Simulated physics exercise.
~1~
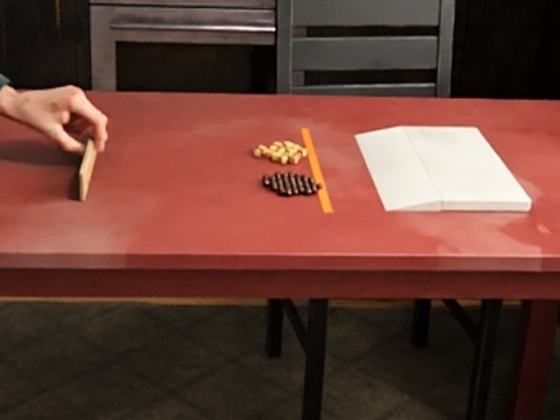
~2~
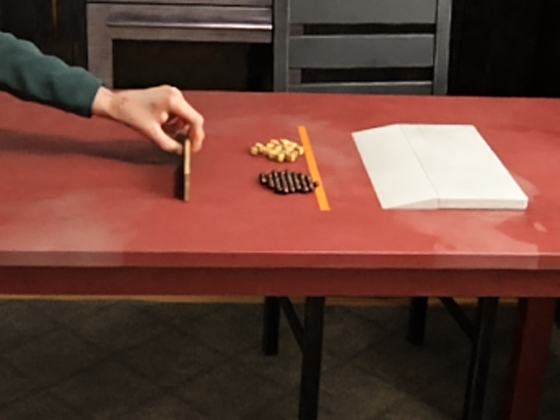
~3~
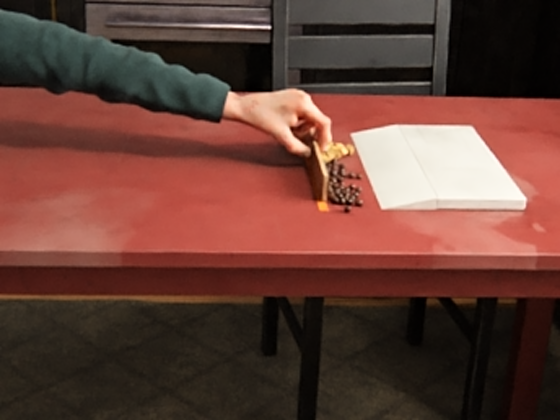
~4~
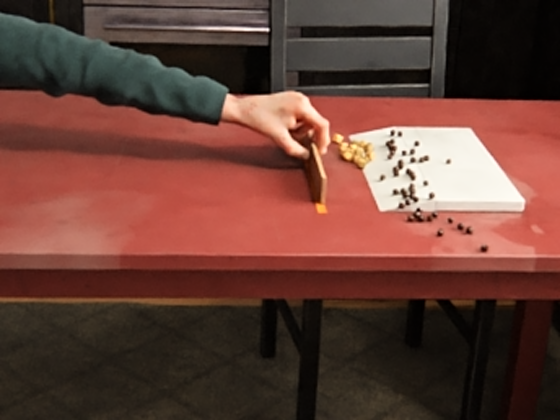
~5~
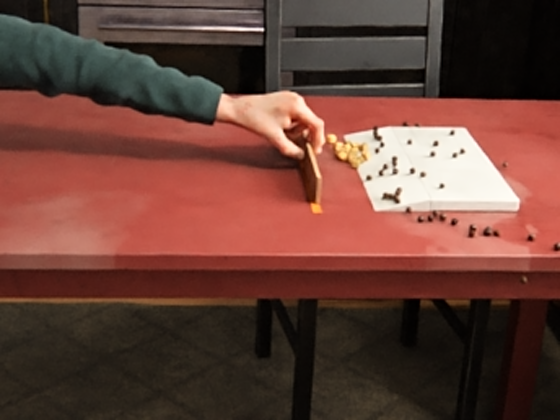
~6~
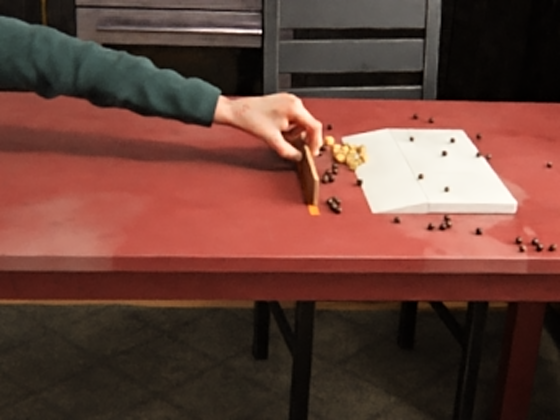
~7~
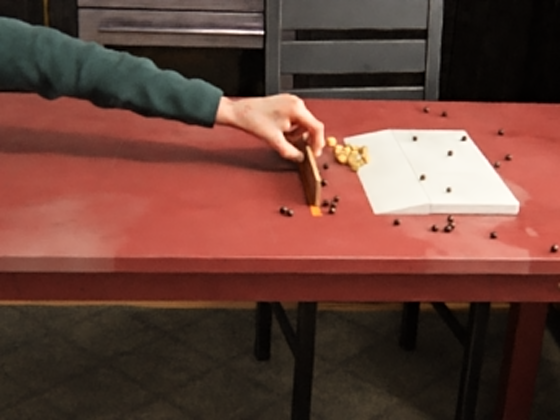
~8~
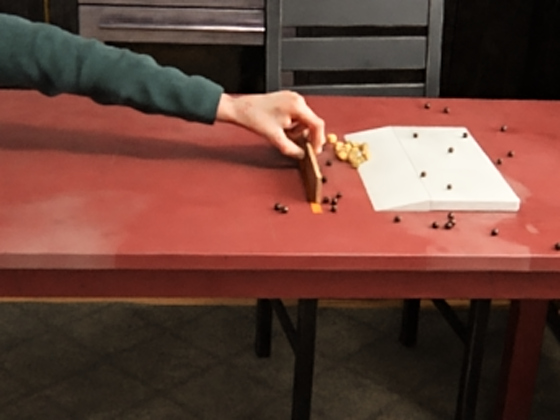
At first, a hand at the left holds a strip of wood upright on a red table, while a pale yellowish heap and a nearer dark heap sit beside orange tape, facing a white ramp and slab. The hand slides the strip right, pushing both heaps along, and stops at the tape. The dark pieces roll on, scattering up the ramp and along the table's front, while the pale ones stay bunched near its foot. Some dark pieces roll back toward the strip. In the end, dark pieces lie scattered on and beyond the slab, and the pale batch never reaches the top.
